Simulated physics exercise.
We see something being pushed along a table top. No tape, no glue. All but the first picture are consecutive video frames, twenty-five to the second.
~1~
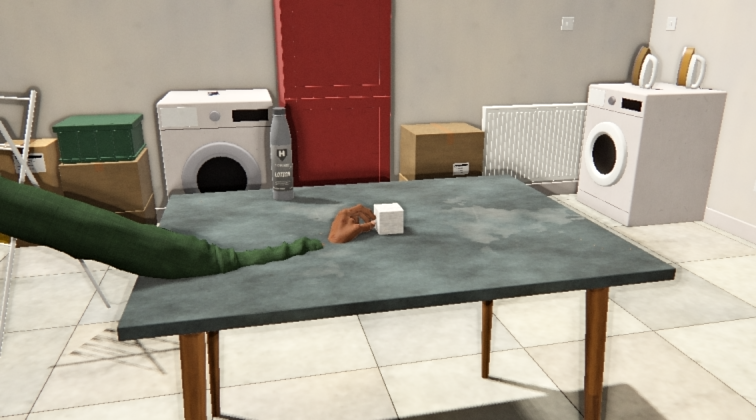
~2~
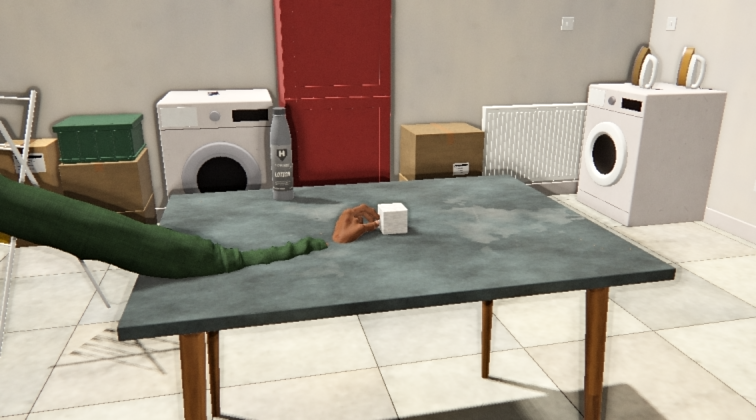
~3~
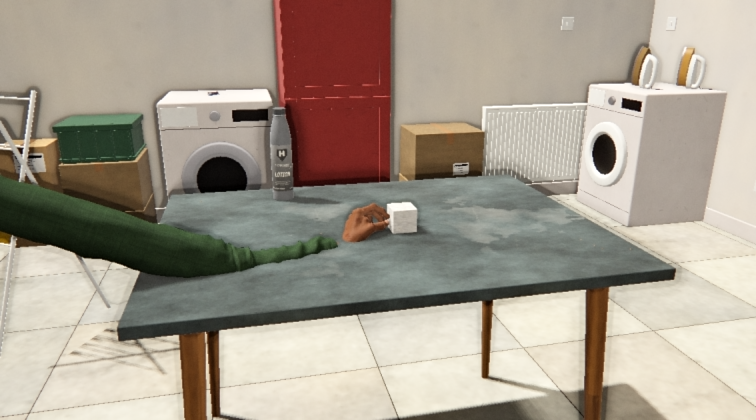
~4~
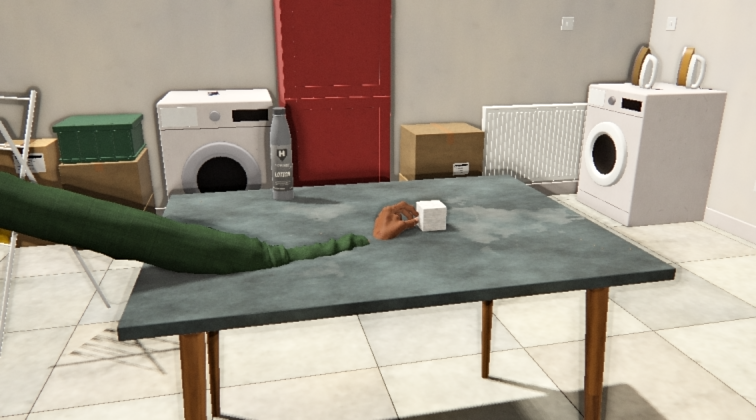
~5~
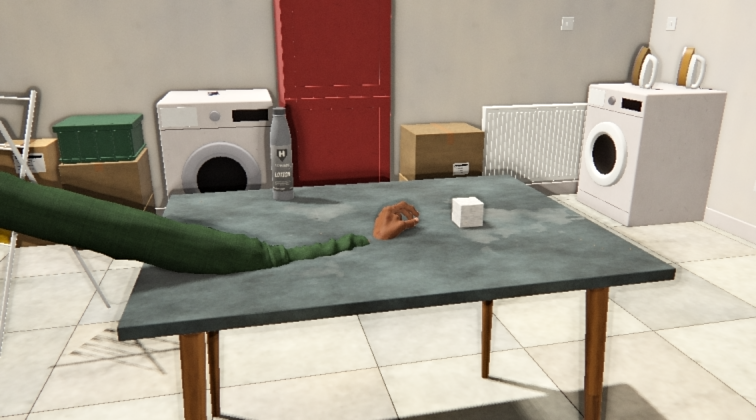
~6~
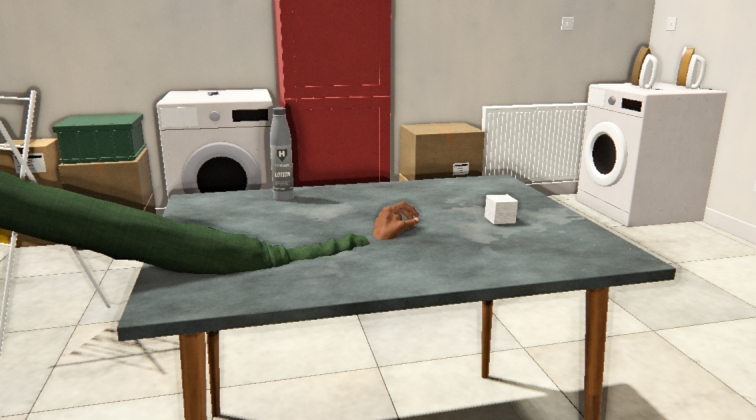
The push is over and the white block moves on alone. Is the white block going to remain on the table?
The white block drops to the floor.
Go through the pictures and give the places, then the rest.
The first picture shows under the hand; white block (389, 219).
The second picture shows under the hand; white block (392, 219).
The third picture shows under the hand; white block (402, 218).
The fourth picture shows white block (431, 216).
The fifth picture shows white block (467, 212) displaced about its own width.
The sixth picture shows white block (501, 209) displaced well along.
Then, 0.10 s past the last view, white block displaced well along near (572, 205).
Then, 0.30 s past the last view, white block now off the table.
Then, 0.40 s past the last view, things are still on the move.
Then, 0.60 s past the last view, as before.
Finally, off the table, white block.
